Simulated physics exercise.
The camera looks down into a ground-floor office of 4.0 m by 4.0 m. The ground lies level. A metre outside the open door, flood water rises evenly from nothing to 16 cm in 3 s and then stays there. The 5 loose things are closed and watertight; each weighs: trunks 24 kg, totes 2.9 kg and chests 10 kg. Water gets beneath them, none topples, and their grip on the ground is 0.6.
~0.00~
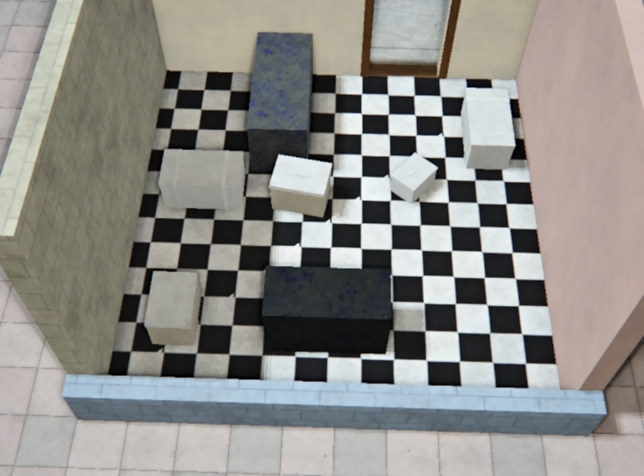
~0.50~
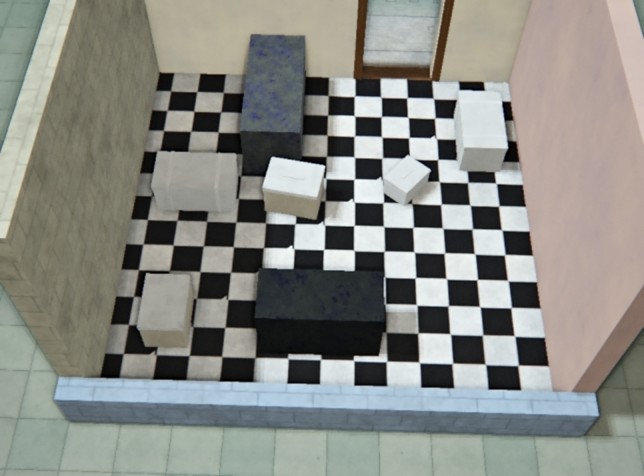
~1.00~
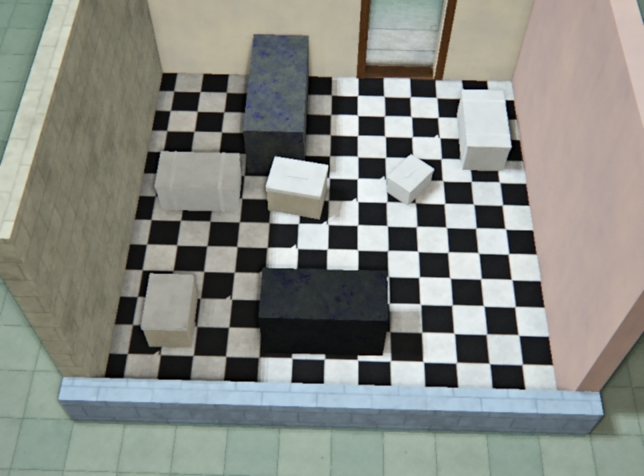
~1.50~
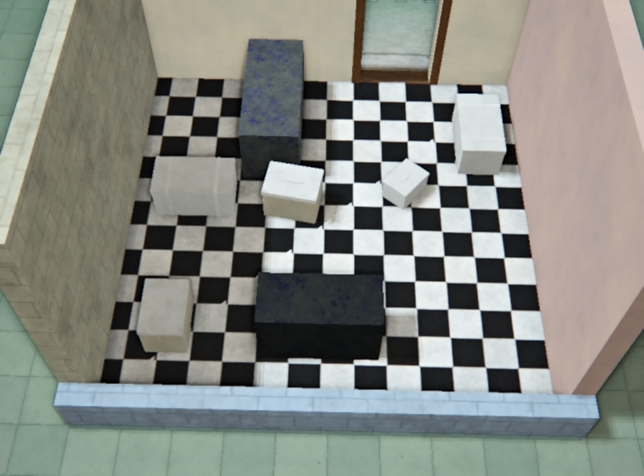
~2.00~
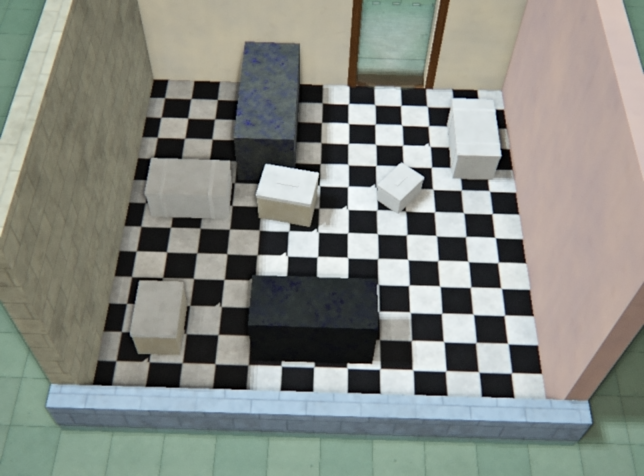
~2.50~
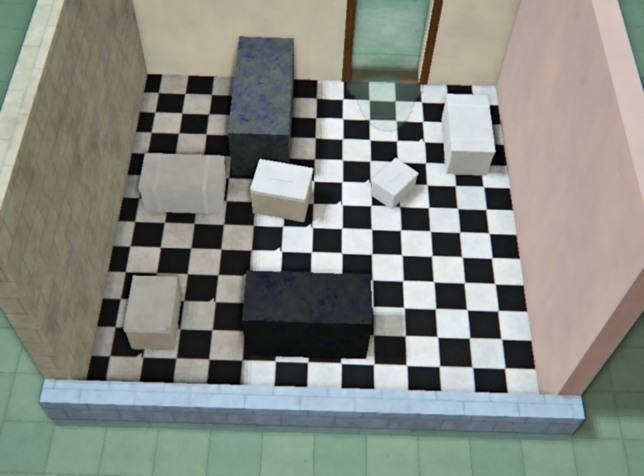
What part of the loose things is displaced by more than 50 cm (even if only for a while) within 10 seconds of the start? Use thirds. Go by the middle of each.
Share: Not even a third.
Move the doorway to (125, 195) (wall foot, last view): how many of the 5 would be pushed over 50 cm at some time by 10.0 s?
In that case 2 of them.
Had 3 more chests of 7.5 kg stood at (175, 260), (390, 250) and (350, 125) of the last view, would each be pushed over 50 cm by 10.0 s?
In that order: Short of it, over, over.
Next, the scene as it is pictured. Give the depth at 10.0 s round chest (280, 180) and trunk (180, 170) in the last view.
About 4 and 3 cm.
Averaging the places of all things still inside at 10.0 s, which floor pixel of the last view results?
Near (261, 247).
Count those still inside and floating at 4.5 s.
I count 0.
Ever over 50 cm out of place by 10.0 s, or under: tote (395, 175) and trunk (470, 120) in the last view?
In that order: More, short of it.
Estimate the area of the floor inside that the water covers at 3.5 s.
Some 2.5 m2.
After 3.5 s 0 of 5 are over 50 cm from their spots; 0 afloat.
After 4.5 s 1 of 5 are over 50 cm from their spots; 0 afloat.
After 7.0 s 1 of 5 are over 50 cm from their spots; 0 afloat.
After 10.0 s 1 of 5 are over 50 cm from their spots, and 1 have been at some point; 1 afloat.
